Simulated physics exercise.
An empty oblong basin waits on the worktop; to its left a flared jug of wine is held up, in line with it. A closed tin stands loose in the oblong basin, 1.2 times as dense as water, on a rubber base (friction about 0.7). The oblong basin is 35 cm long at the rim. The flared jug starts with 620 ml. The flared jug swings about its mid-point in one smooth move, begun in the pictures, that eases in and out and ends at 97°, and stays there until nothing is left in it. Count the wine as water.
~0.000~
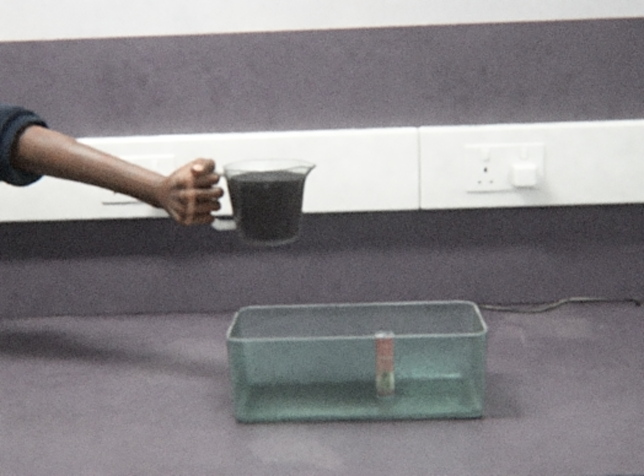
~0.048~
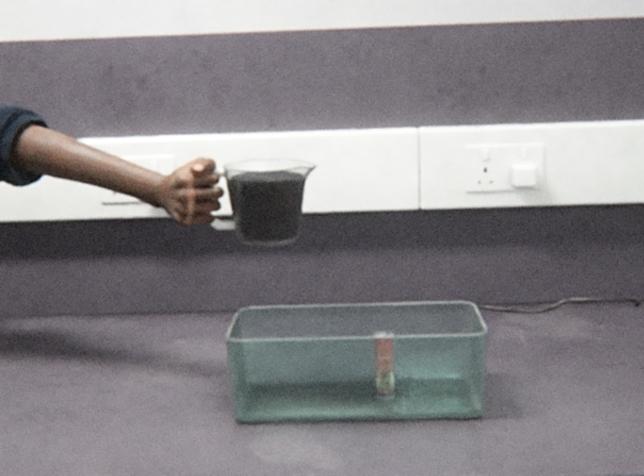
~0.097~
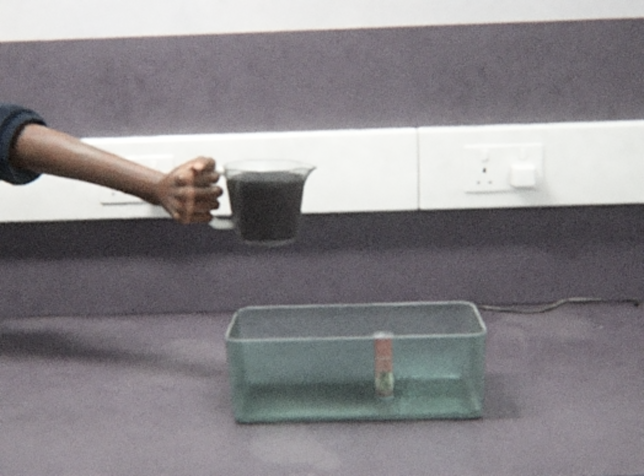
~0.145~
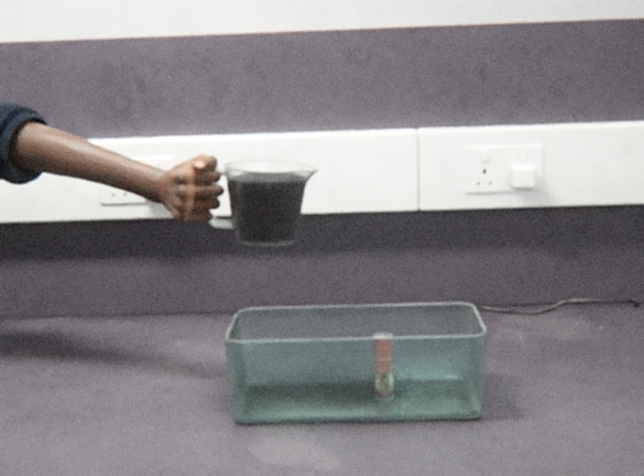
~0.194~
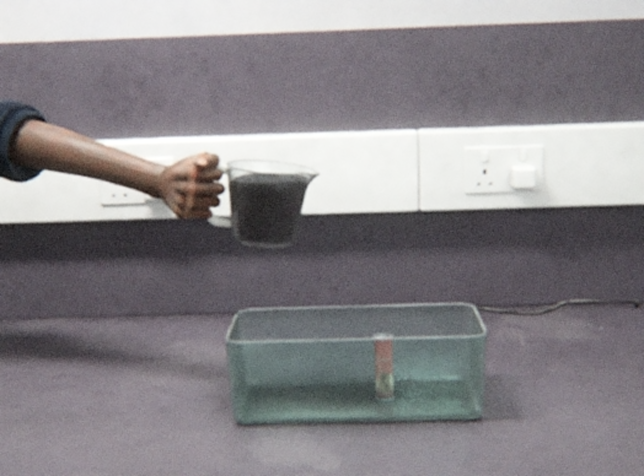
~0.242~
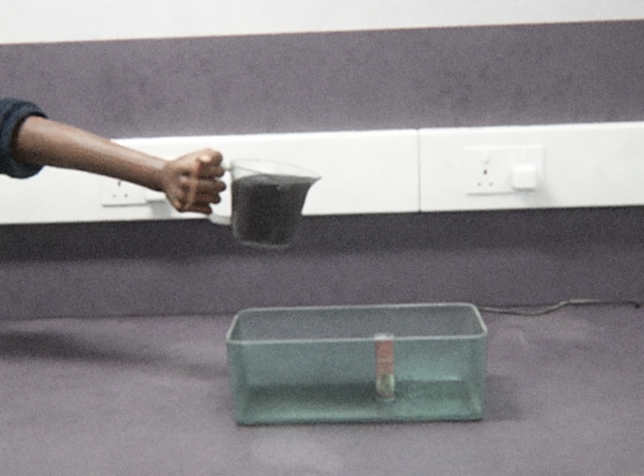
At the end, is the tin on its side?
It goes over.
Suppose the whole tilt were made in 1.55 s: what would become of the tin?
Then it topples.
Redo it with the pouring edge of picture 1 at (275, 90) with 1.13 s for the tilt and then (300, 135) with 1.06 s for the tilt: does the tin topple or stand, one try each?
First it topples; then it goes over.
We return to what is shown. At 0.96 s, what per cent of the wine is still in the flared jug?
Some 22 per cent.
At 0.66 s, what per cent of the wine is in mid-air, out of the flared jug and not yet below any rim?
Near 22 in a hundred.
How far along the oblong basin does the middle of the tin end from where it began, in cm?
About 8.5 cm.
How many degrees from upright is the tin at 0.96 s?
Near 0° from upright.
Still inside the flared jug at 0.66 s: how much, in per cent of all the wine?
Some 74 per cent.
By 0.66 s the tilt is 61° and 74 per cent is still to pour; the tin stands where it began.
By 0.96 s the tilt is 92° and 21 per cent is still to pour; the tin stands where it began.
By 1.28 s the tilt is 97° and 1 per cent is still to pour; the tin lies on its side.
By 1.63 s the tilt is 97° and 0 per cent is still to pour; the tin lies on its side.
At rest the tin lies on its side.
